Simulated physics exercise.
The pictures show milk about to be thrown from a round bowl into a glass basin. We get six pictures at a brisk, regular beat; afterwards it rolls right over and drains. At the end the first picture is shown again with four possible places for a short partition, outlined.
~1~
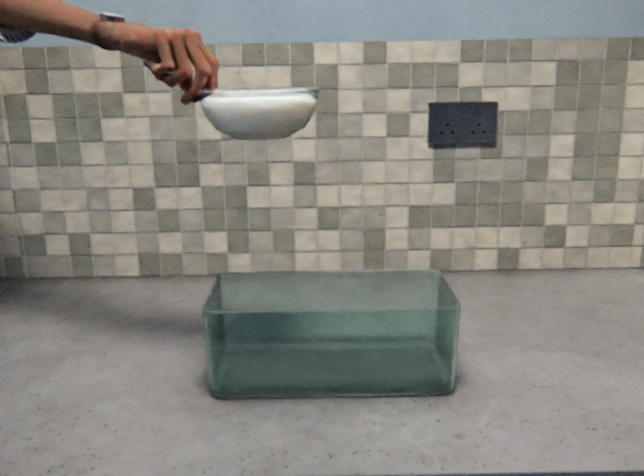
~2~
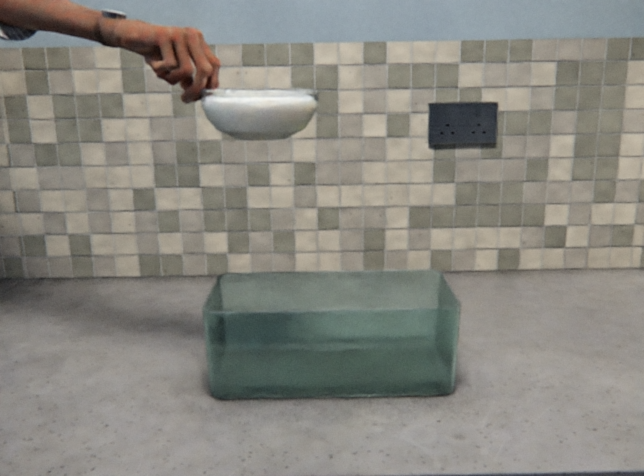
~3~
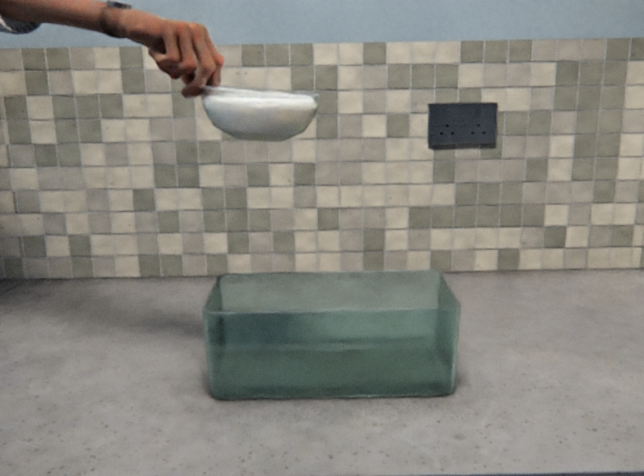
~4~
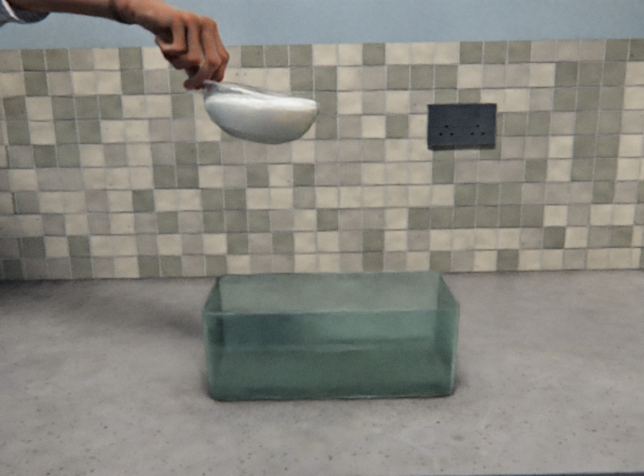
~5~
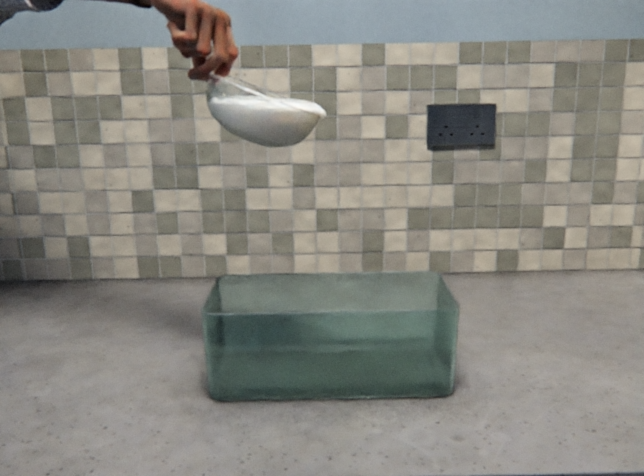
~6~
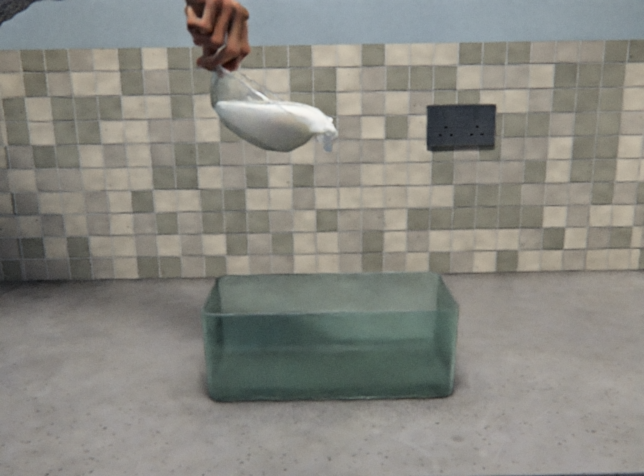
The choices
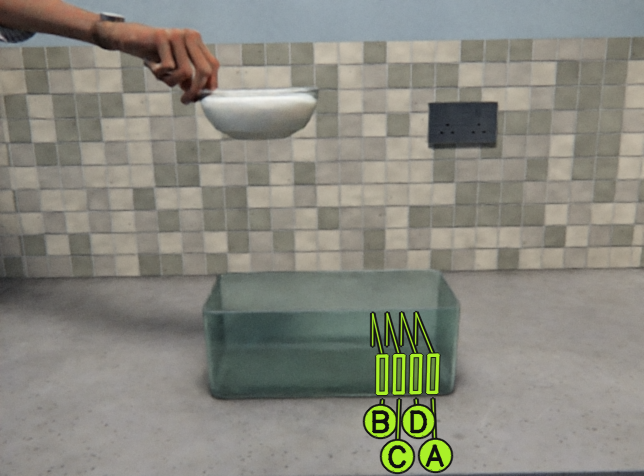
A round bowl of white milk hangs level from a hand above a glass basin on a grey counter, in front of a tiled wall. The hand moves slightly right and lifts the bowl's left side, tilting it steadily toward the right. Milk then slips over the right lip in a short, drooping trickle.
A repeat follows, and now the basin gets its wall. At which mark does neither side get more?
It is B.
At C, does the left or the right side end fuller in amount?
The left side.
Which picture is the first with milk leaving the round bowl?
Picture 5.
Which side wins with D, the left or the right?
More ends on the left.
On the marked copy, A at (432, 399); B at (382, 399); C at (399, 399); D at (416, 399).
With A, about 92 % ends left of the wall and 5 % right of it; 3 % is lost outside.
With B, about 47 % ends left of the wall and 50 % right of it; 3 % is lost outside.
With C, about 68 % ends left of the wall and 29 % right of it; 3 % is lost outside.
With D, about 92 % ends left of the wall and 6 % right of it; 3 % is lost outside.
